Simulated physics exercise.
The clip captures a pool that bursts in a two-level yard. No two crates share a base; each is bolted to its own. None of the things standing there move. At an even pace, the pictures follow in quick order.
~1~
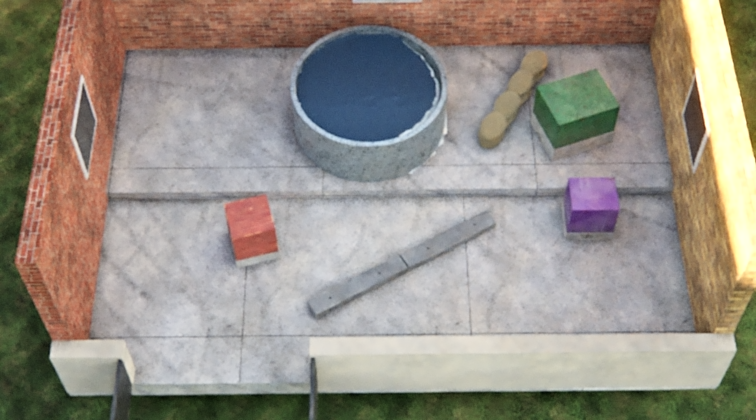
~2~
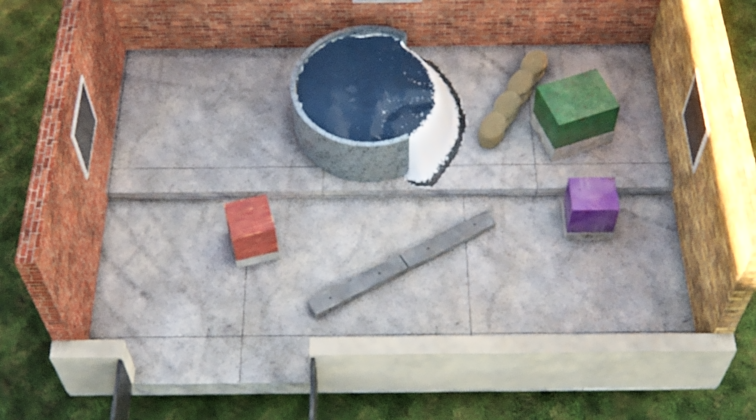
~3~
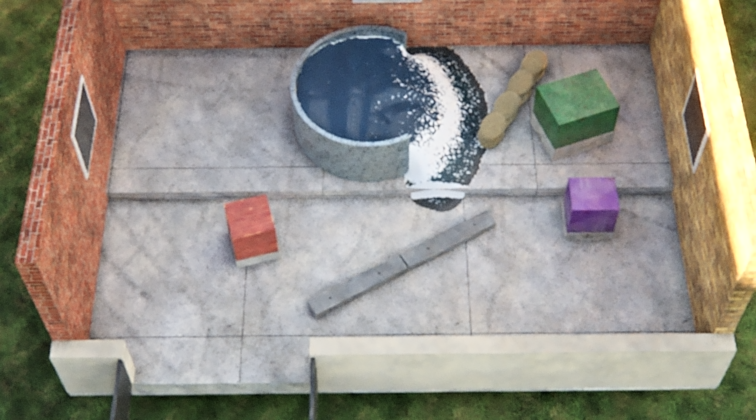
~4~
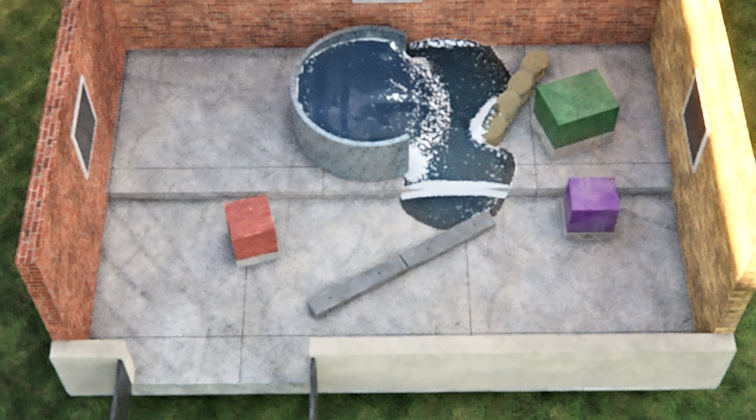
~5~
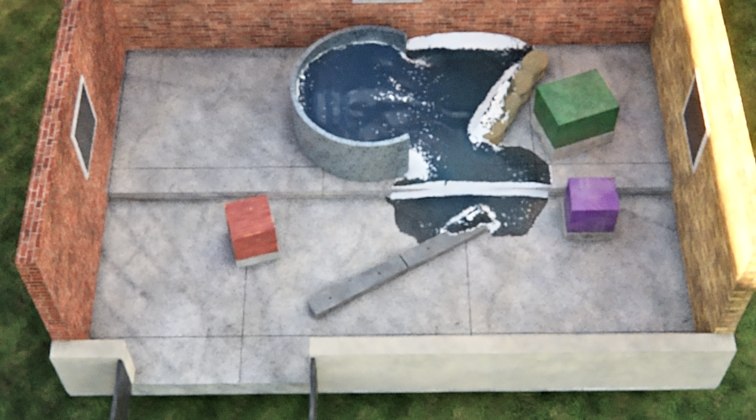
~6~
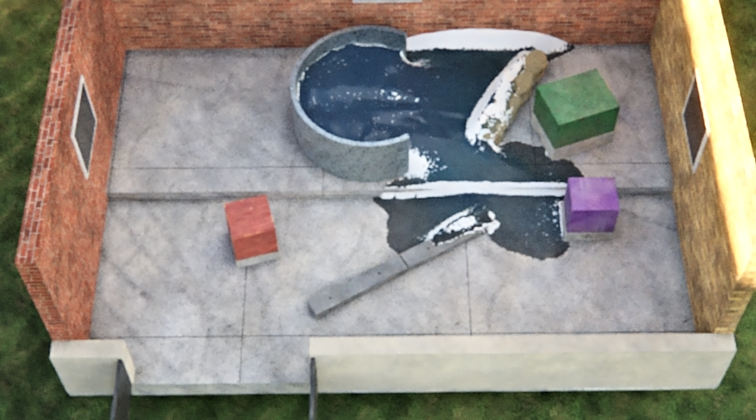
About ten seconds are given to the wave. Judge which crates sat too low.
The green crate was not too low. The purple crate was too low. The red crate was not too low.
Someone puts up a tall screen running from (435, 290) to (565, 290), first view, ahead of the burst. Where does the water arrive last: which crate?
That would be the crate marked red.
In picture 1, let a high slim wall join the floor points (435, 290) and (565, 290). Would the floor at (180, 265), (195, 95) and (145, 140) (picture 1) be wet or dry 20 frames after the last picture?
The first point comes out unwetted, the next inundated, the last unwetted.
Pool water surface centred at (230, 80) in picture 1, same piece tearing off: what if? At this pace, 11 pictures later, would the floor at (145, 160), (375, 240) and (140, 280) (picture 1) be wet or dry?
Taking the three spots in order: Bare, swamped, bare.
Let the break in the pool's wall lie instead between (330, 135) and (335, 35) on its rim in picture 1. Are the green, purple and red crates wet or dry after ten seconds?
Result: Green crate is left untouched, purple crate is left untouched, red crate gets overtopped.
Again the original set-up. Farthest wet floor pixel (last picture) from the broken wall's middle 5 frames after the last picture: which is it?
Approximate pixel: (656, 349).
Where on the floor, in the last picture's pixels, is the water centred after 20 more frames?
I'd say near (494, 170).
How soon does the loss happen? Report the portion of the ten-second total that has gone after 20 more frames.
0 per cent.
A moment on, water covers 35 % of the floor; the green crate water round its plinth, the purple crate water round its plinth, the red crate not reached.
Next, water covers 45 % of the floor; the green crate water round its plinth, the purple crate water round its plinth, the red crate water round its plinth.
Then, water covers 65 % of the floor; the green crate water round its plinth, the purple crate water round its plinth, the red crate water round its plinth.
Later, water covers 85 % of the floor; the green crate water round its plinth, the purple crate water round its plinth, the red crate water round its plinth.
In the end, water covers 85 % of the floor; the green crate stayed above the water, the purple crate was topped, the red crate stayed above the water.
